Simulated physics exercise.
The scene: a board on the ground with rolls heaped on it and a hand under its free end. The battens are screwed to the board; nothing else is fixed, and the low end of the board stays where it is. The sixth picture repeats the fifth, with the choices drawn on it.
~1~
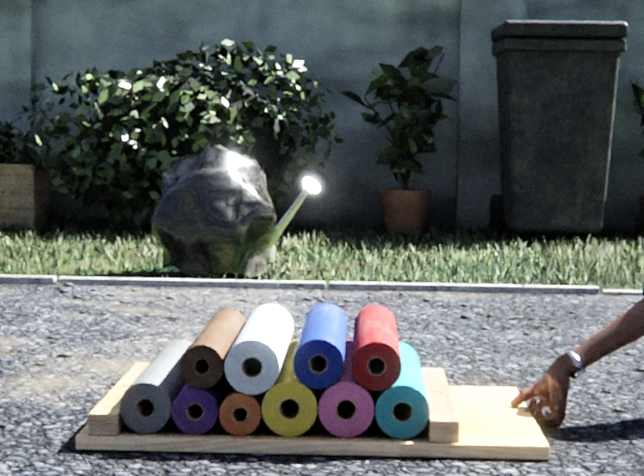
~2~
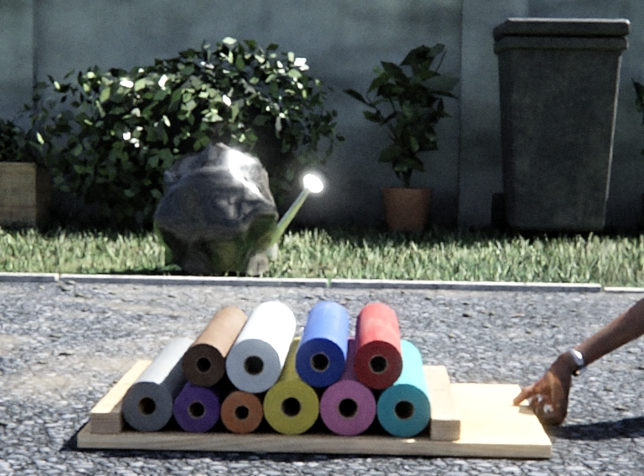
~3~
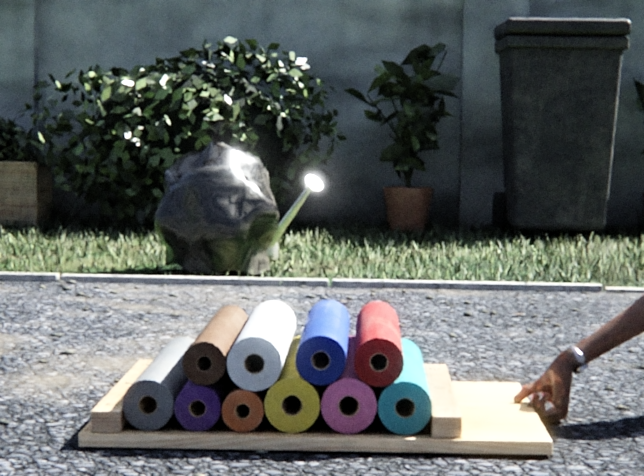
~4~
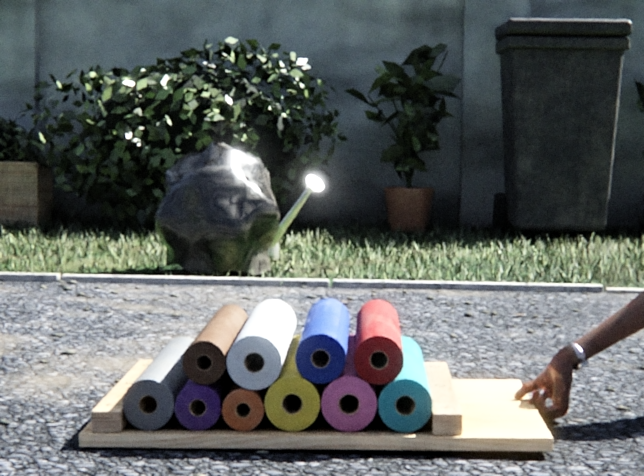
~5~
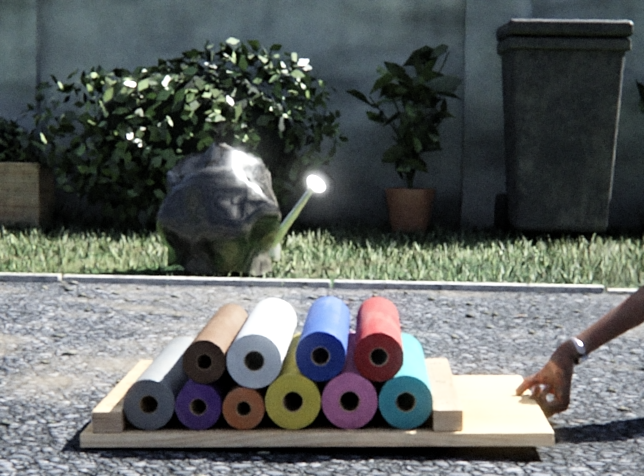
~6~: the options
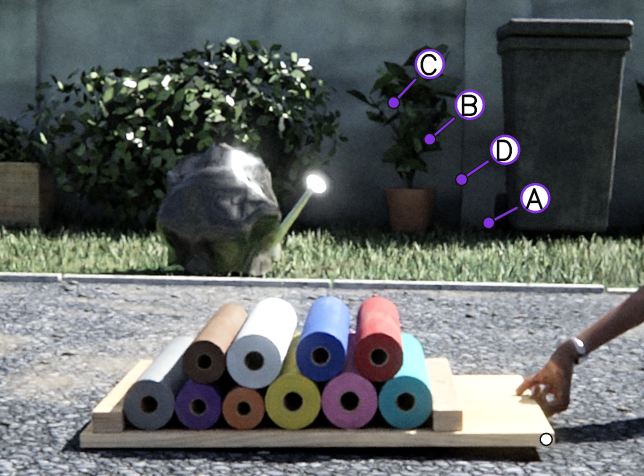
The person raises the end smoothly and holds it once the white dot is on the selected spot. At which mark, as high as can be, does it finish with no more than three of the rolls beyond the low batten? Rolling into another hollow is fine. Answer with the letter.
At most to A.
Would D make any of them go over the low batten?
At D: Yes.
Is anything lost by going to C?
Yes.
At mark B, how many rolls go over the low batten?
With B, four.
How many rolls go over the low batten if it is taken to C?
The count is four.
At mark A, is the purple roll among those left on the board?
Yes.
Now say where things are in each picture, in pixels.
In the first frame, yellow roll (290, 409); pink roll (346, 410).
In the second frame, pink roll (348, 408); turquoise roll (404, 410).
In the third frame, board (320, 402); pink roll (349, 406); turquoise roll (405, 408); grey roll (148, 405).
In the fourth frame, board (320, 401); grey roll (149, 404); purple roll (198, 407).
In the fifth frame, board (321, 398); grey roll (149, 404); purple roll (199, 407).
On the marked copy, A at (489, 223); B at (430, 139); C at (394, 102); D at (461, 180); the white dot at (546, 440).
Following A. Soon after the start, board at 17°.
Later, board at 29°.
In the end, board at 29°, none over the low batten.
As for the rest, B four over the low batten (white, brown, red, blue); C four over the low batten (white, brown, red, blue); D four over the low batten (white, brown, red, blue).
